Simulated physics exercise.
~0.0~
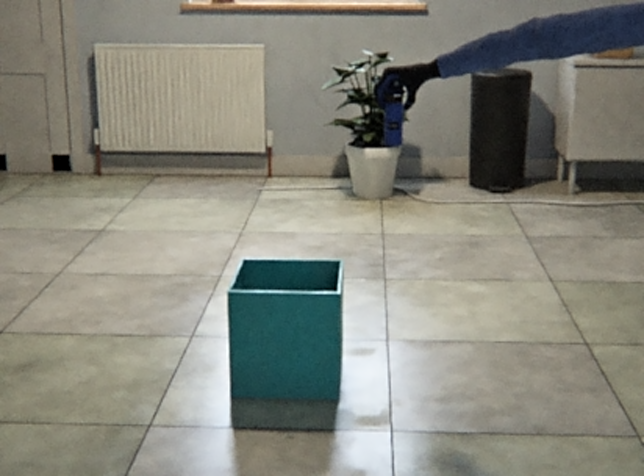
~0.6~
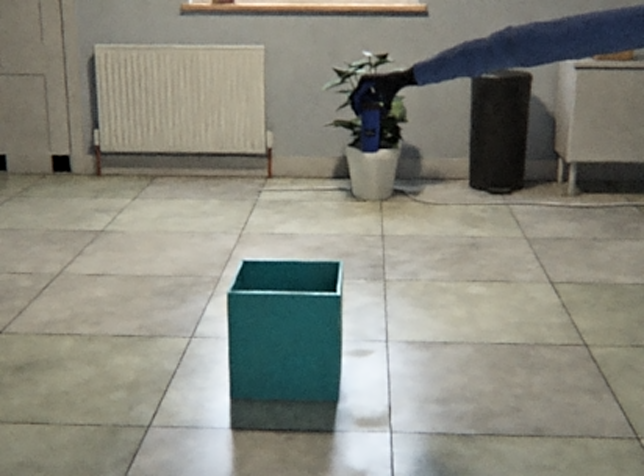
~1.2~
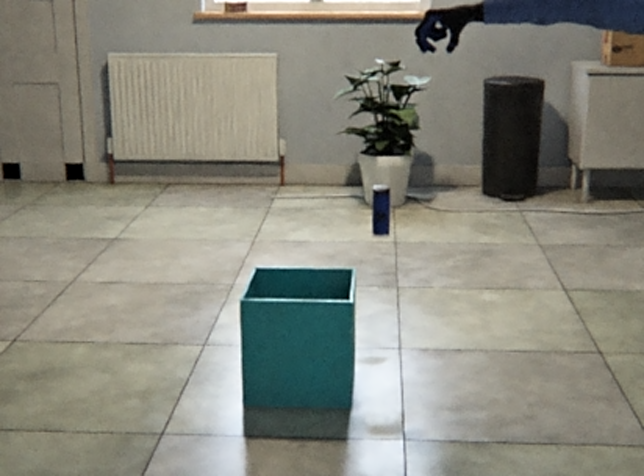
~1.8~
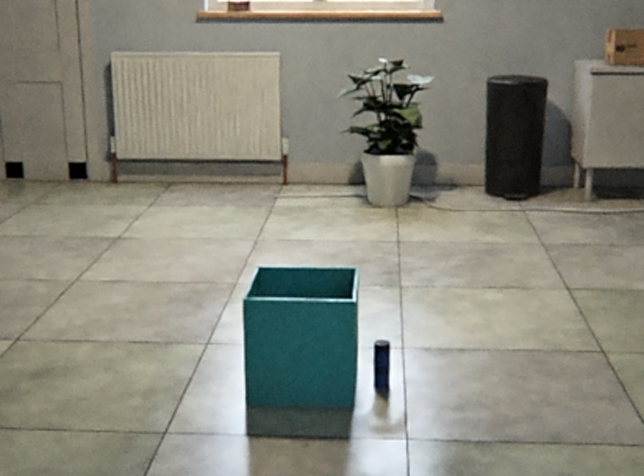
In a room with large grey floor tiles, seen from the front by a slightly swaying camera, an open teal box stands near the centre. Behind it are a white radiator on the left, a potted plant in a white pot, and a dark bin to the right. A dark-gloved hand on a blue-sleeved arm reaches in from the right, holding a blue shaker upright, and moves it a little to the left. The hand lets go and draws back as the shaker drops. The shaker misses the box and ends upright on the floor just to its right.
